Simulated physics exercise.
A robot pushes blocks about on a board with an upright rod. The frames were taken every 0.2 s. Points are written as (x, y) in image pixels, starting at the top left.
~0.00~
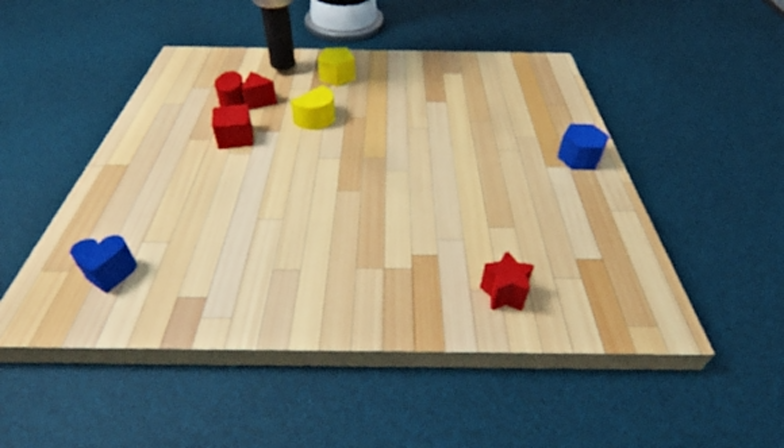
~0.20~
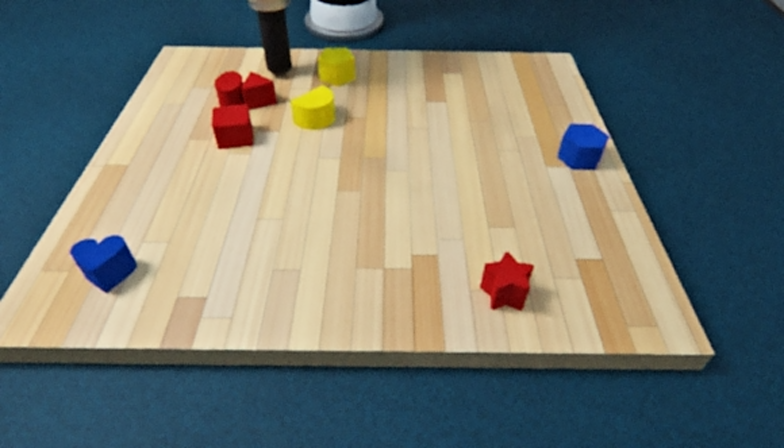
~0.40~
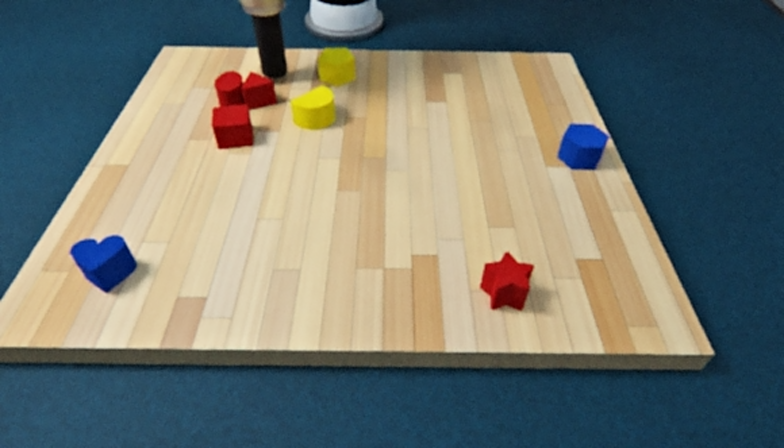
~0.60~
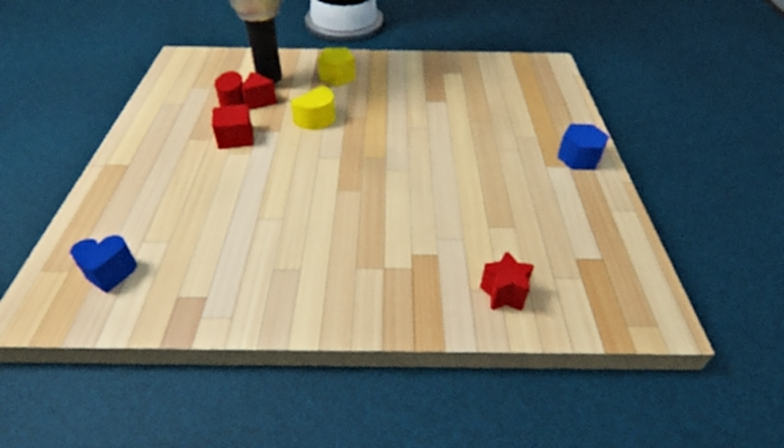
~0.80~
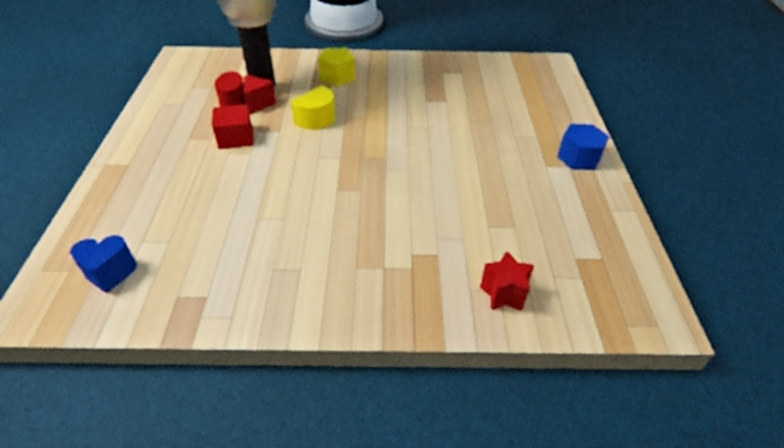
A dark upright rod stands near the back left of a light wooden board on a blue-green surface, seen from the front and above. Red blocks cluster beside it with two yellow ones to their right, a blue heart and red star sit nearer, and another blue block lies right. The rod glides slightly left and nearer, toward the red cluster, while the blocks and view stay still.
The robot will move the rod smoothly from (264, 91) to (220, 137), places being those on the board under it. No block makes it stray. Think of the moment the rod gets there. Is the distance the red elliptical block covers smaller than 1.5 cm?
No, that is not what happens.
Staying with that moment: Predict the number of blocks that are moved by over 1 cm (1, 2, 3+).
By the end, three or more blocks will have moved.
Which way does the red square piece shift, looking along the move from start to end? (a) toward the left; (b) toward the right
Answer: A.
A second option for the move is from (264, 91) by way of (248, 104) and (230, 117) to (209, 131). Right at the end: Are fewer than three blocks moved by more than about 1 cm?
No, I don't think so.
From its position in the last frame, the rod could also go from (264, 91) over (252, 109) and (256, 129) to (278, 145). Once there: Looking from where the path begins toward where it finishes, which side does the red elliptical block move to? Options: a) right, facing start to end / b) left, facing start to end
Answer: A.
On the path given first. One third of the way, rod at (248, 99); red elliptical block at (212, 87), turned 45° clockwise; red square piece at (229, 119); red triangle at (242, 98), turned 15° anticlockwise.
Two thirds of the way, rod at (233, 114); red elliptical block at (206, 89), turned 65° clockwise; red square piece at (229, 129), turned 40° clockwise; red triangle at (238, 112), turned 55° anticlockwise.
At the end, rod at (218, 130); red elliptical block at (206, 89), turned 65° clockwise; red square piece at (227, 143), turned 25° clockwise; red triangle at (231, 124), turned 70° anticlockwise; yellow half-round block unmoved.
